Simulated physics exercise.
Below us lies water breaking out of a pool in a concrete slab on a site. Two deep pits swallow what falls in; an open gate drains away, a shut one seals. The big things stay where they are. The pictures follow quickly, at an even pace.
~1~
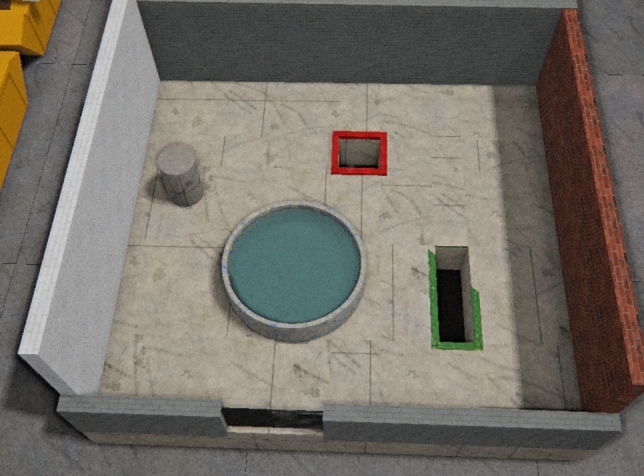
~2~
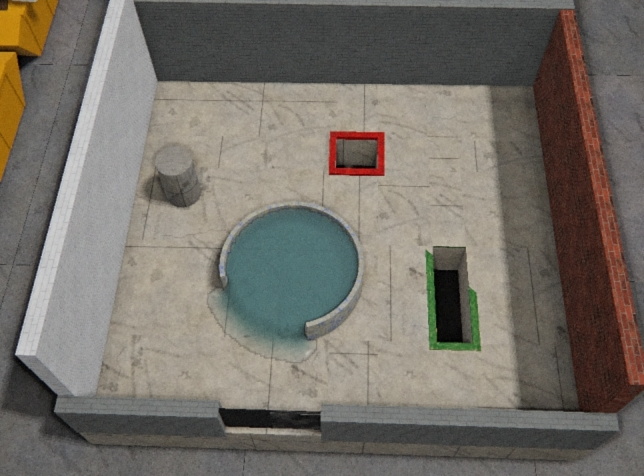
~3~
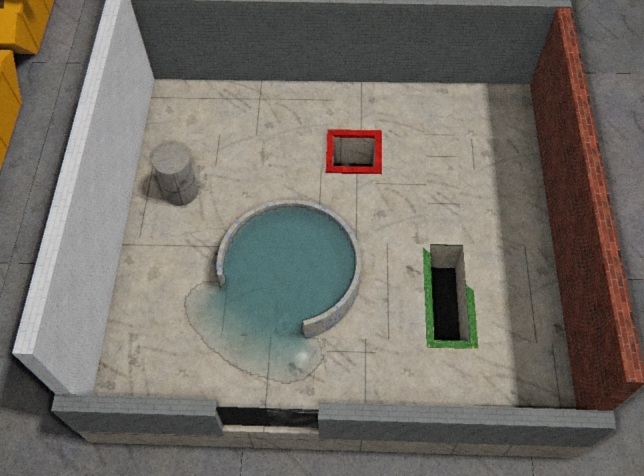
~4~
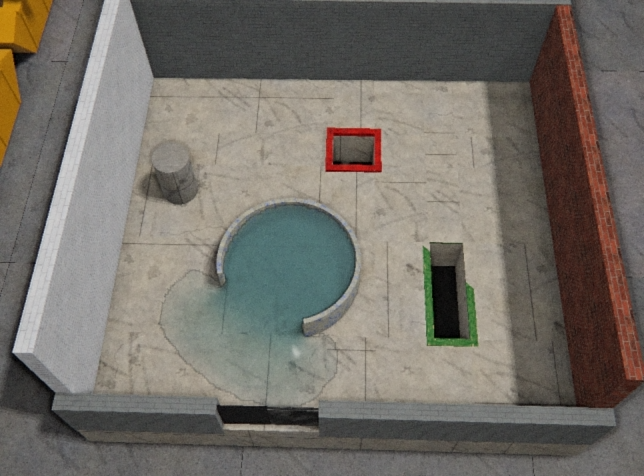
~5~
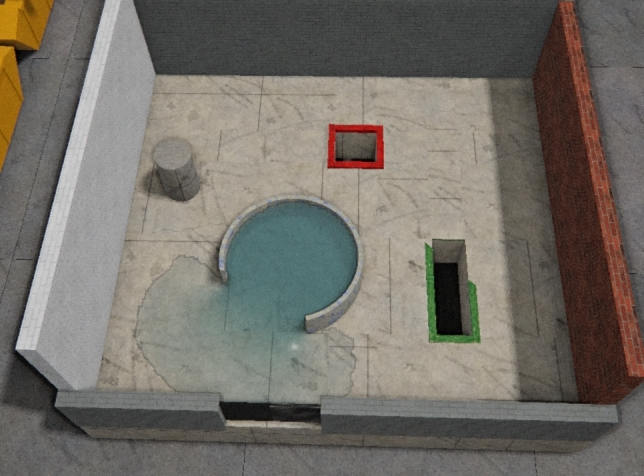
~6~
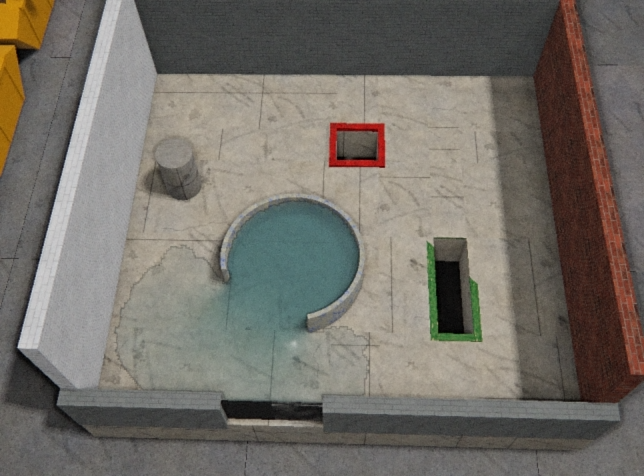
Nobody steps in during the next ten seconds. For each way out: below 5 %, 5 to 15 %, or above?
One by one: The gate takes not even 5 %; the red pit takes not even 5 %; the green pit takes between 5 and 15 %.
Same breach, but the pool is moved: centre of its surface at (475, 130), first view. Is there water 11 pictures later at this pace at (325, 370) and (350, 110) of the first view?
One after the other: Awash, dry.
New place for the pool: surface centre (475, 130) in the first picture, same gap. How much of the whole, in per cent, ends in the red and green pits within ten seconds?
Roughly, in per cent: Red 0, green 25.
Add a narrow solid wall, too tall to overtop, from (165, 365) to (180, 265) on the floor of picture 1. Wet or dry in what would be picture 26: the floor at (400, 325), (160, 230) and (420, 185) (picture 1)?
One after the other: Flooded, awash, not flooded.
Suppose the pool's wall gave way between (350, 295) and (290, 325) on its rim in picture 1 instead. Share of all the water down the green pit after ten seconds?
Parts in a hundred: Green 20.
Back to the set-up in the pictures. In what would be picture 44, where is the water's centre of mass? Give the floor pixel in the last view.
Around (249, 270).
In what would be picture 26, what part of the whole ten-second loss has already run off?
Roughly 10 per cent.
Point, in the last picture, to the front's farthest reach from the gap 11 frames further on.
Near (487, 414).
A moment on, water covers 15 % of the floor; the gate 0 %, the red pit 0 %, the green pit 0 %.
Next, water covers 20 % of the floor; the gate 0 %, the red pit 0 %, the green pit 0 %.
Then, water covers 40 % of the floor; the gate 0 %, the red pit 0 %, the green pit 1 %.
Later, water covers 65 % of the floor; the gate 0 %, the red pit 0 %, the green pit 3 %.
In the end, water covers 85 % of the floor; the gate 0 %, the red pit 0 %, the green pit 8 %.
